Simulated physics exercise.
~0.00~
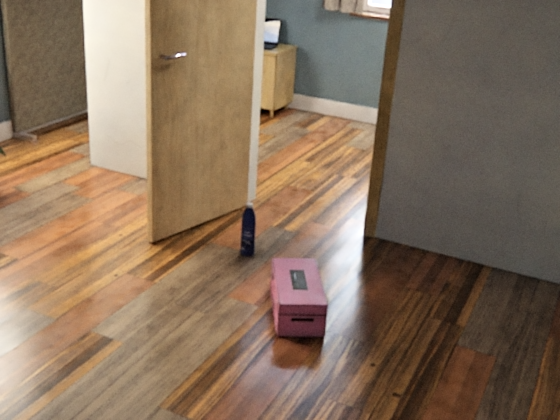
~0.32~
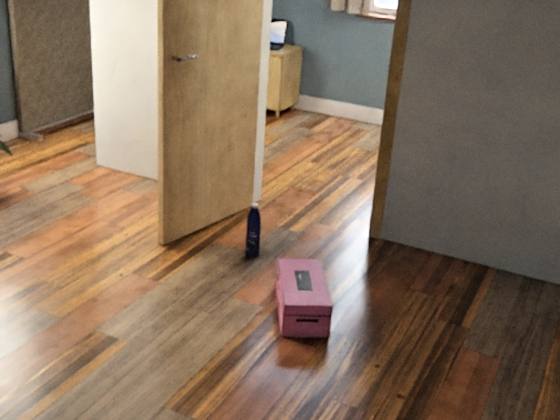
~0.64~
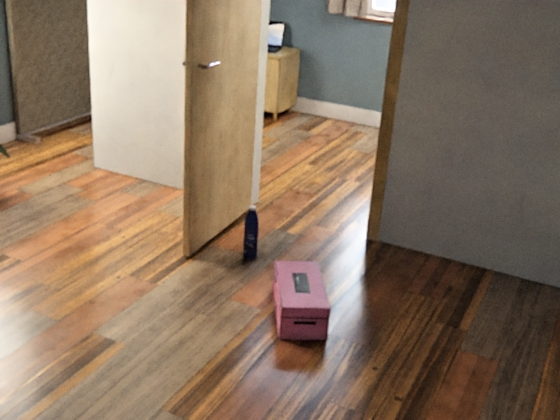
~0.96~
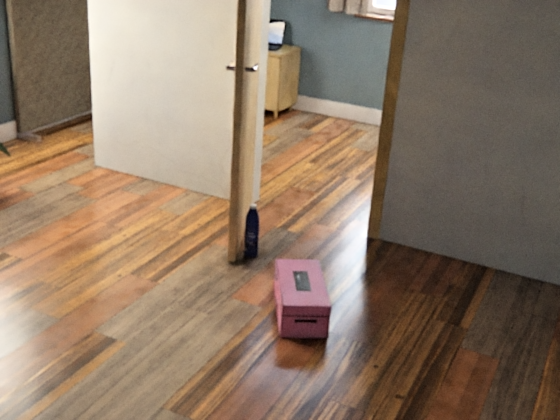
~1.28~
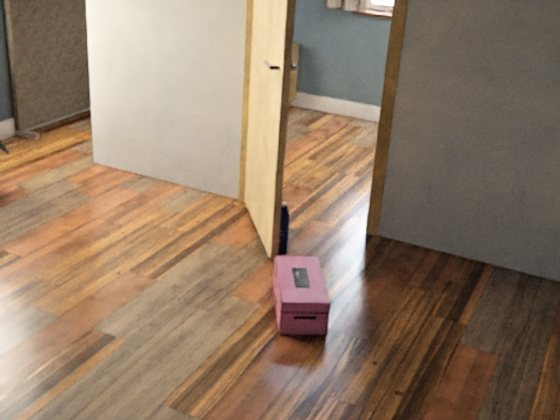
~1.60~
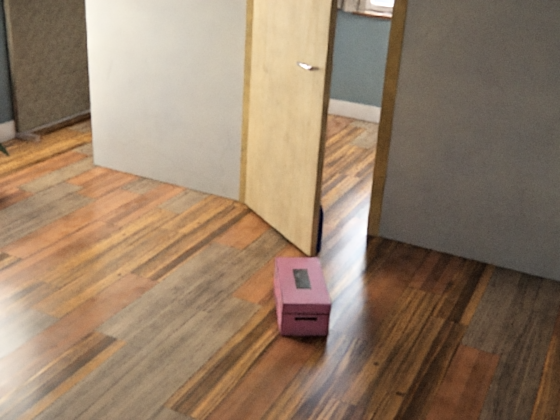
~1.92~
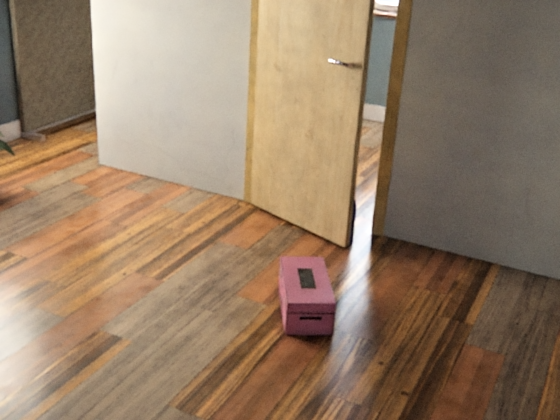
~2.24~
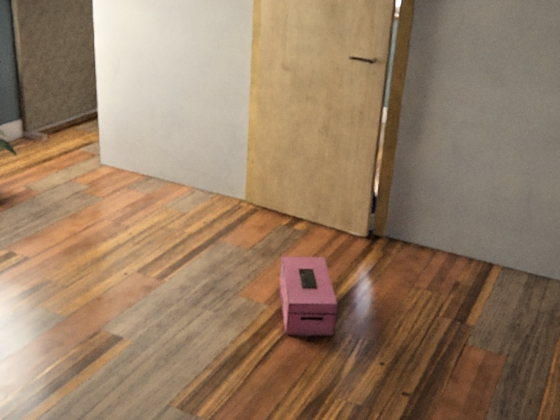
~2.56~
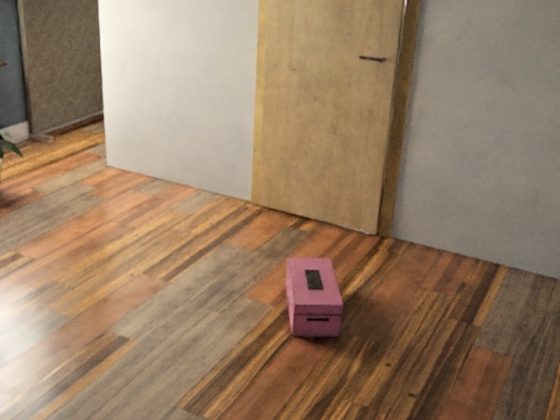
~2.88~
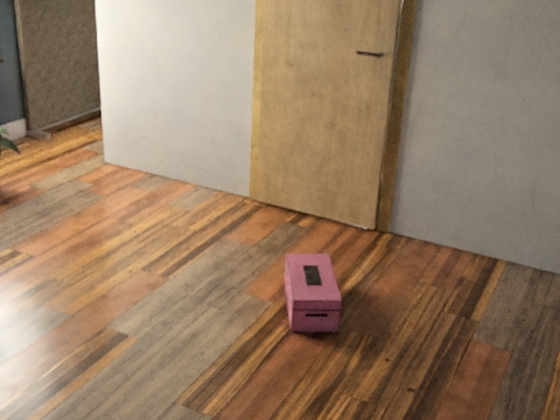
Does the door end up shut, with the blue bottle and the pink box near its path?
Yes, the door closes all the way. It sweeps the blue bottle along until the bottle is out of sight, and the pink box stays where it is on the floor.
In a wood-floored room, a door pushes a blue bottle along and swings fully shut.
